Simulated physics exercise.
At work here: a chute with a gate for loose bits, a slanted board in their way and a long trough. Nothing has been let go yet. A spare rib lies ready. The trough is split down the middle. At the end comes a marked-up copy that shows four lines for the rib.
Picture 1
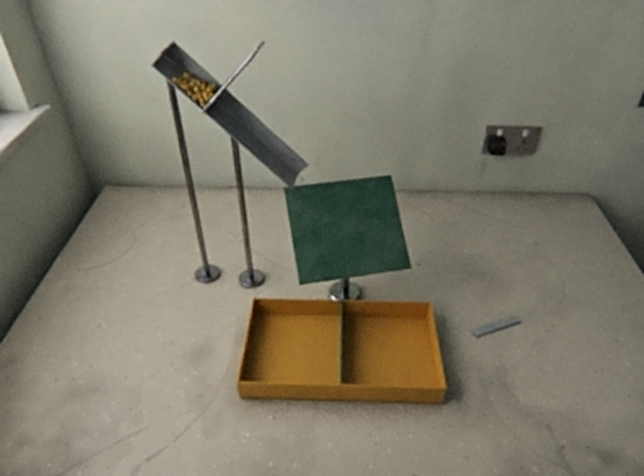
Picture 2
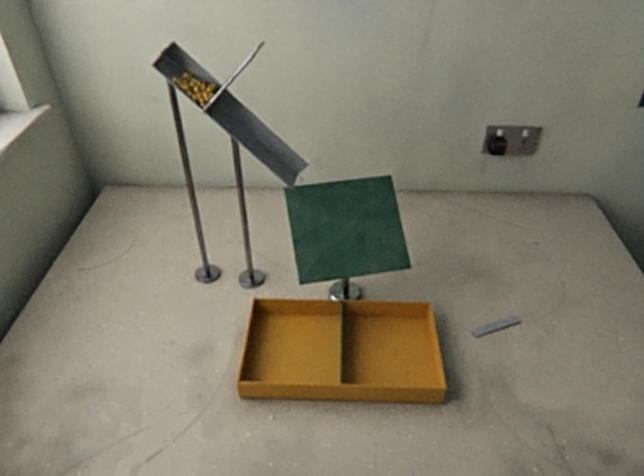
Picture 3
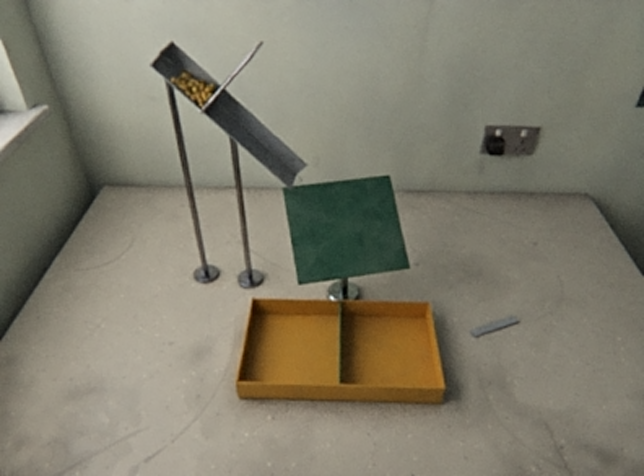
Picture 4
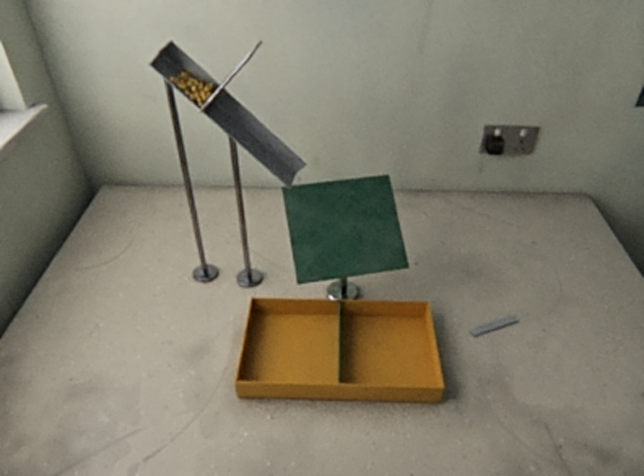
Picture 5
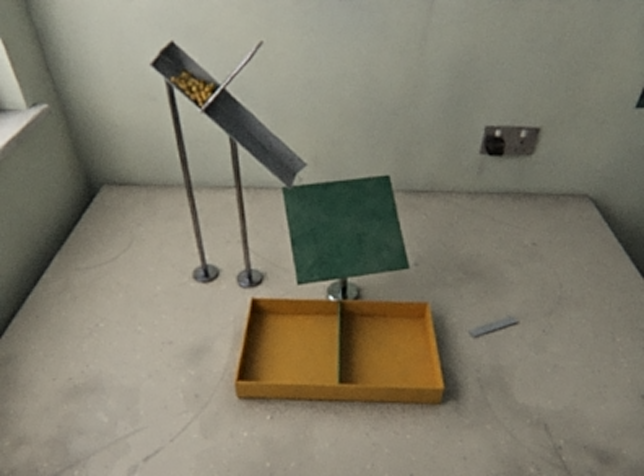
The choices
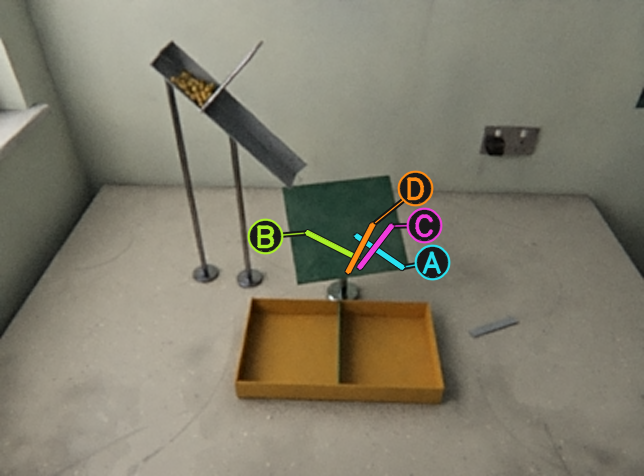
A shallow ochre tray, split in two by a middle wall, sits on a dusty grey-beige tabletop in a pale-walled corner, seen from in front and slightly above. Behind it a tilted dark green board stands on a short stand, with a grey chute of yellow bits on two rods at upper left and a small grey strip at right. Nothing moves except the view, which shifts very slightly.
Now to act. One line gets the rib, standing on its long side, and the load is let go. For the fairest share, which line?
Go for D.
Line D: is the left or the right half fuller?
The left half.
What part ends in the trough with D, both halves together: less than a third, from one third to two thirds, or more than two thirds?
It is more than two thirds.
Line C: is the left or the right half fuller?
The right half.
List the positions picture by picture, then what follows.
Load behind the gate at (199, 94), puffed corn balls; lip of the chute at (295, 182), sloping fairly steeply, in the first frame.
Middle of the board at (347, 227), tilted fairly steeply; middle of its low edge at (357, 277); of its high edge at (338, 181), in the second frame.
Front corners of the trough at (236, 382) and (444, 388); front end of its middle wall at (340, 385), in the third frame.
Middle of the load at (196, 93); lip at (293, 181), in the fourth frame.
Middle of the load at (197, 94); lip at (293, 182), in the fifth frame.
On the marked copy, line A from (356, 236) to (402, 267); line B from (307, 232) to (356, 257); line C from (391, 226) to (359, 267); line D from (372, 225) to (348, 271).
If A is chosen, of what is caught, a stray few in the left half, nearly all in the right.
If B is chosen, of what is caught, none in the left half, all in the right.
If C is chosen, of what is caught, a small part in the left half, nearly all in the right.
If D is chosen, of what is caught, about two thirds in the left half, about a third in the right.
